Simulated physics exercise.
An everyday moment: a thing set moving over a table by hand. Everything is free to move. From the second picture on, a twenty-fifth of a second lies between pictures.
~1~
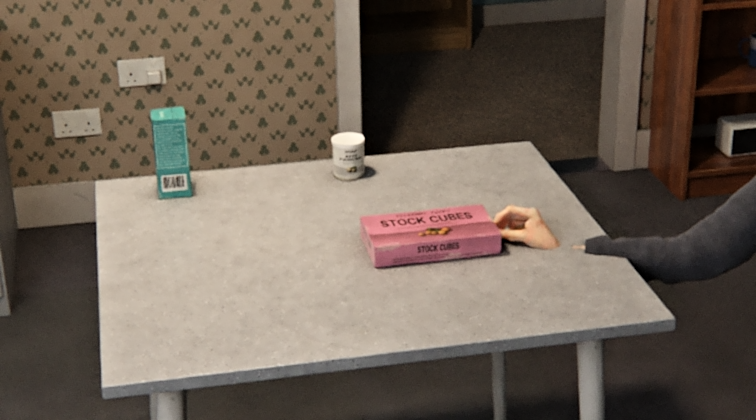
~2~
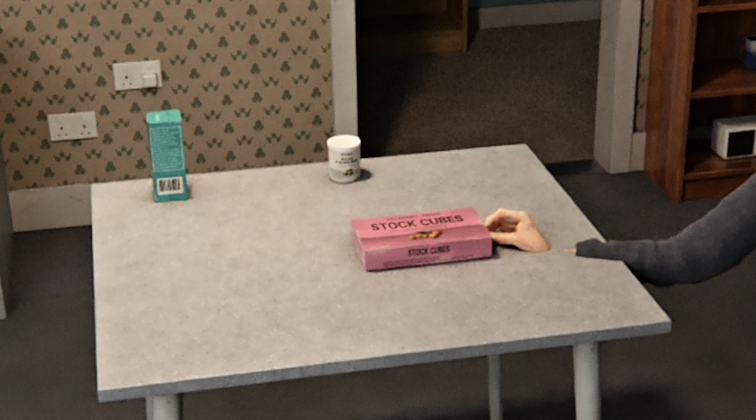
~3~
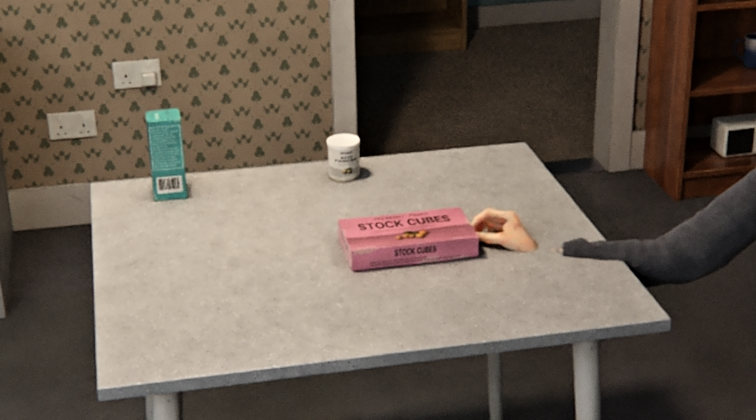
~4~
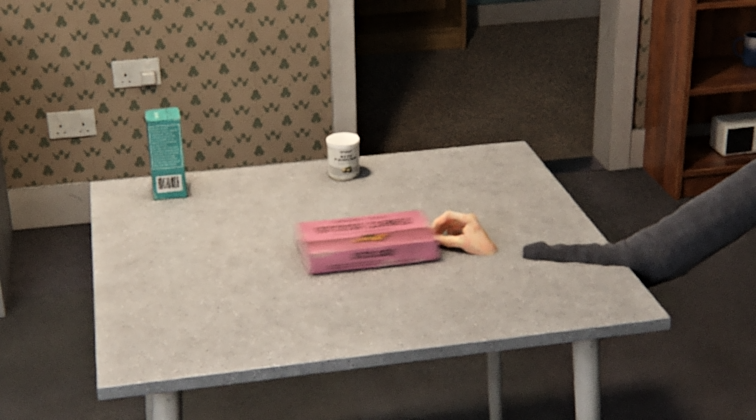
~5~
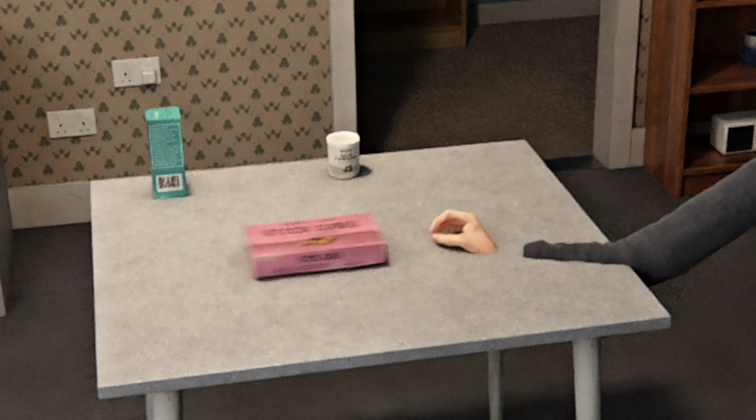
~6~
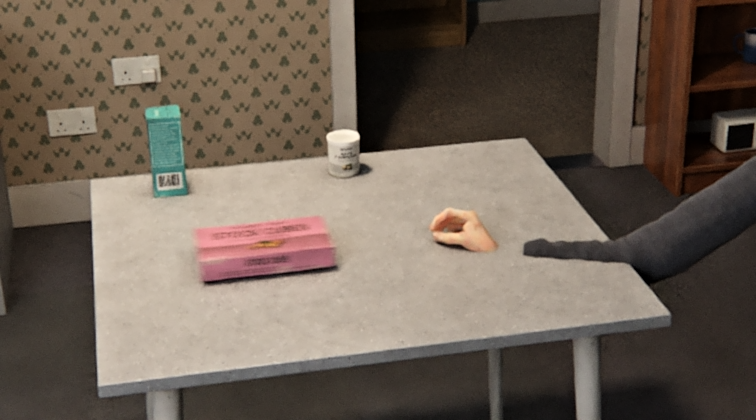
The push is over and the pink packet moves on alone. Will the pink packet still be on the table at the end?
The pink packet drops to the floor.
Then, 0.10 s on from there, pink packet shifted well along near (147, 261).
Then, 0.30 s on from there, pink packet now off the table.
Then, 0.50 s on from there, things are still on the move.
Then, 0.70 s on from there, as before.
In the end, off the table, pink packet.
